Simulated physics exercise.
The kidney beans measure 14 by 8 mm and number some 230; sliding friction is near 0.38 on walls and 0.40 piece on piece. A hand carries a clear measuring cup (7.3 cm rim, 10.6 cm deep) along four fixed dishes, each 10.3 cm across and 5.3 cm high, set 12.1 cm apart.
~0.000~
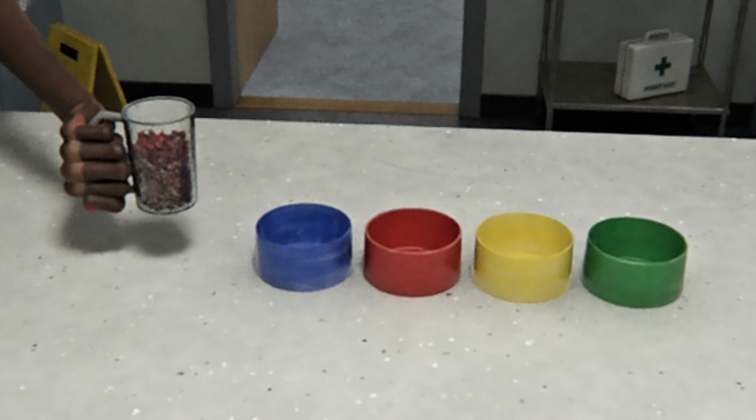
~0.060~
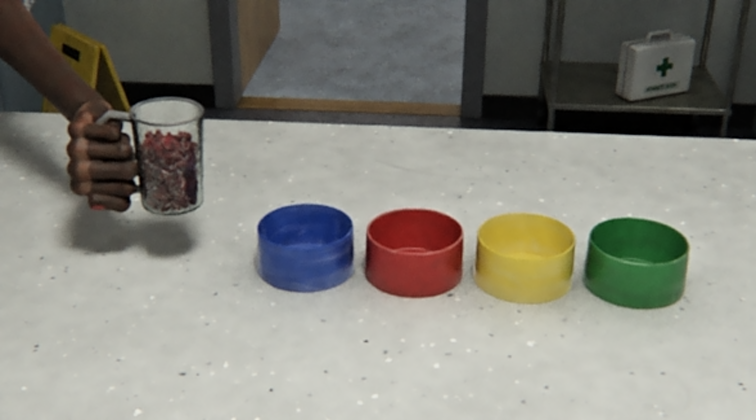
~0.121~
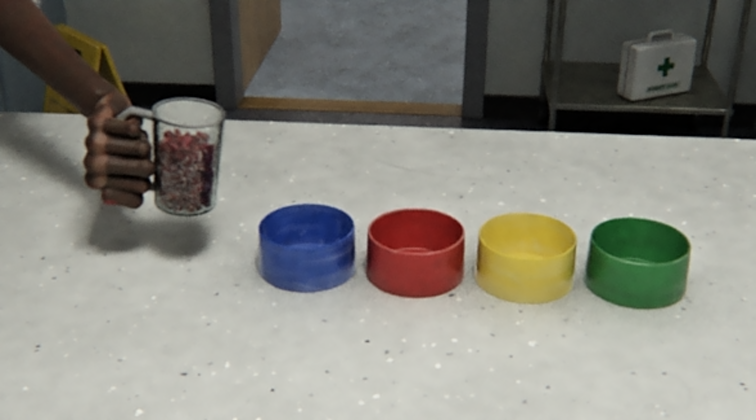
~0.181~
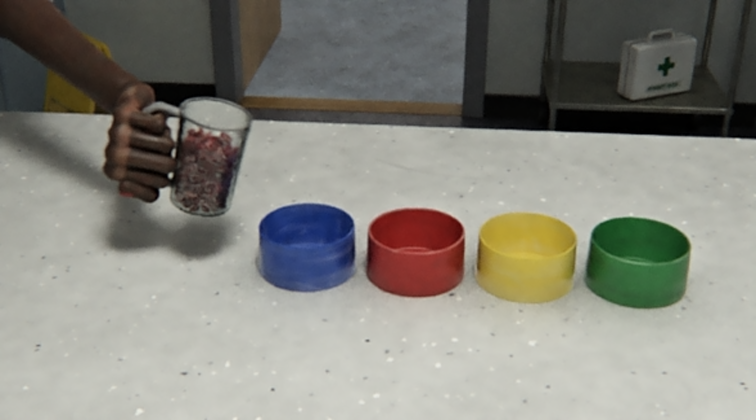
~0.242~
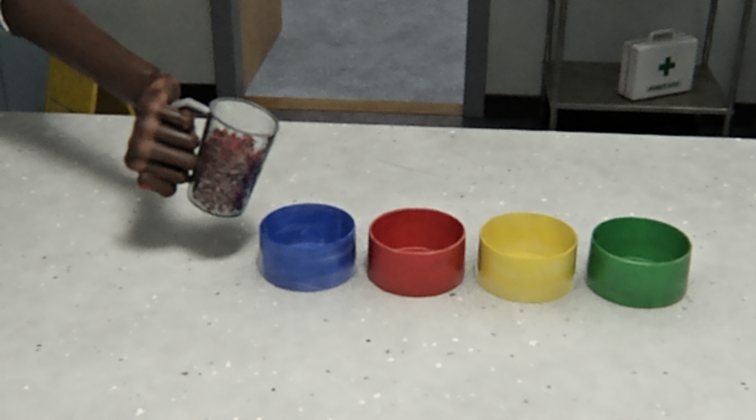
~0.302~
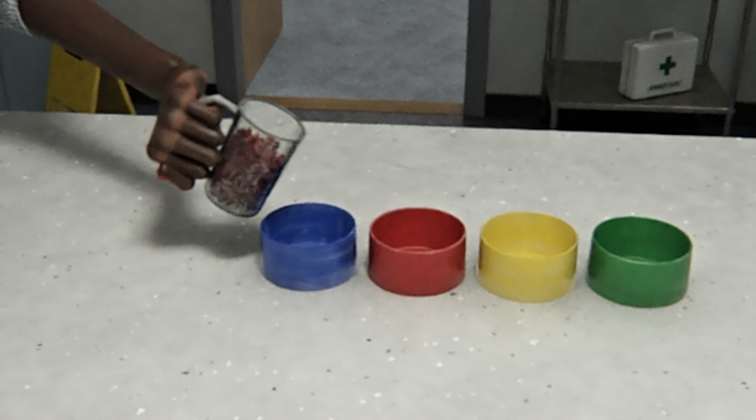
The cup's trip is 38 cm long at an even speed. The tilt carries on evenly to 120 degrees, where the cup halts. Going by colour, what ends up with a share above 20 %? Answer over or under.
Red: Under, blue: Under, green: Under, yellow: Over, counter: Over.
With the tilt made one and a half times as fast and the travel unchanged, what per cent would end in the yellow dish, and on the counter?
Then: Yellow 80, counter 20.
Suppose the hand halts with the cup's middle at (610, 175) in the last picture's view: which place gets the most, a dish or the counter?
Most goes to: Green.
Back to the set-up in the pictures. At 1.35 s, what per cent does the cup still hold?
Some 5 per cent of the load.
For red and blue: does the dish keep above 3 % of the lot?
Red no, blue no.
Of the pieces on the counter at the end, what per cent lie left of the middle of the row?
Roughly 0 per cent.
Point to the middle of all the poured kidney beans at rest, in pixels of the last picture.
At about (556, 270).
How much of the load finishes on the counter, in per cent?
Roughly 35 per cent.
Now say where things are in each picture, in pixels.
The first frame shows cup at (163, 156), tilt 0 degrees, lip at (192, 112), moved 0.0 cm; middle of the pieces at (165, 165); blue dish at (304, 225); red dish at (413, 230); yellow dish at (524, 235); green dish at (637, 240).
The second frame shows cup at (170, 157), tilt 2 degrees, lip at (201, 114), moved 0.6 cm; middle of the pieces at (172, 166).
The third frame shows cup at (187, 158), tilt 7 degrees, lip at (223, 118), moved 2.3 cm; middle of the pieces at (188, 166).
The fourth frame shows cup at (208, 158), tilt 13 degrees, lip at (250, 123), moved 4.6 cm; middle of the pieces at (208, 167).
The fifth frame shows cup at (230, 159), tilt 20 degrees, lip at (278, 129), moved 7.0 cm; middle of the pieces at (229, 167).
The sixth frame shows cup at (252, 159), tilt 27 degrees, lip at (304, 135), moved 9.3 cm; middle of the pieces at (249, 167); blue dish at (308, 225); red dish at (418, 229); yellow dish at (529, 234); green dish at (642, 239). Its pace works out near 110 degrees a second; the hand travels 38 cm a second.
Then, at 0.70 s, tilt 71 degrees; cup holds 100 %.
After 0.97 s, tilt 102 degrees; cup holds 100 %.
Then, at 1.35 s, tilt 120 degrees; cup holds 5 %, green 10 %, yellow 55 %.
At rest (2.7 s), red 0 %, blue 0 %, green 10 %, yellow 55 %, counter 35 %.
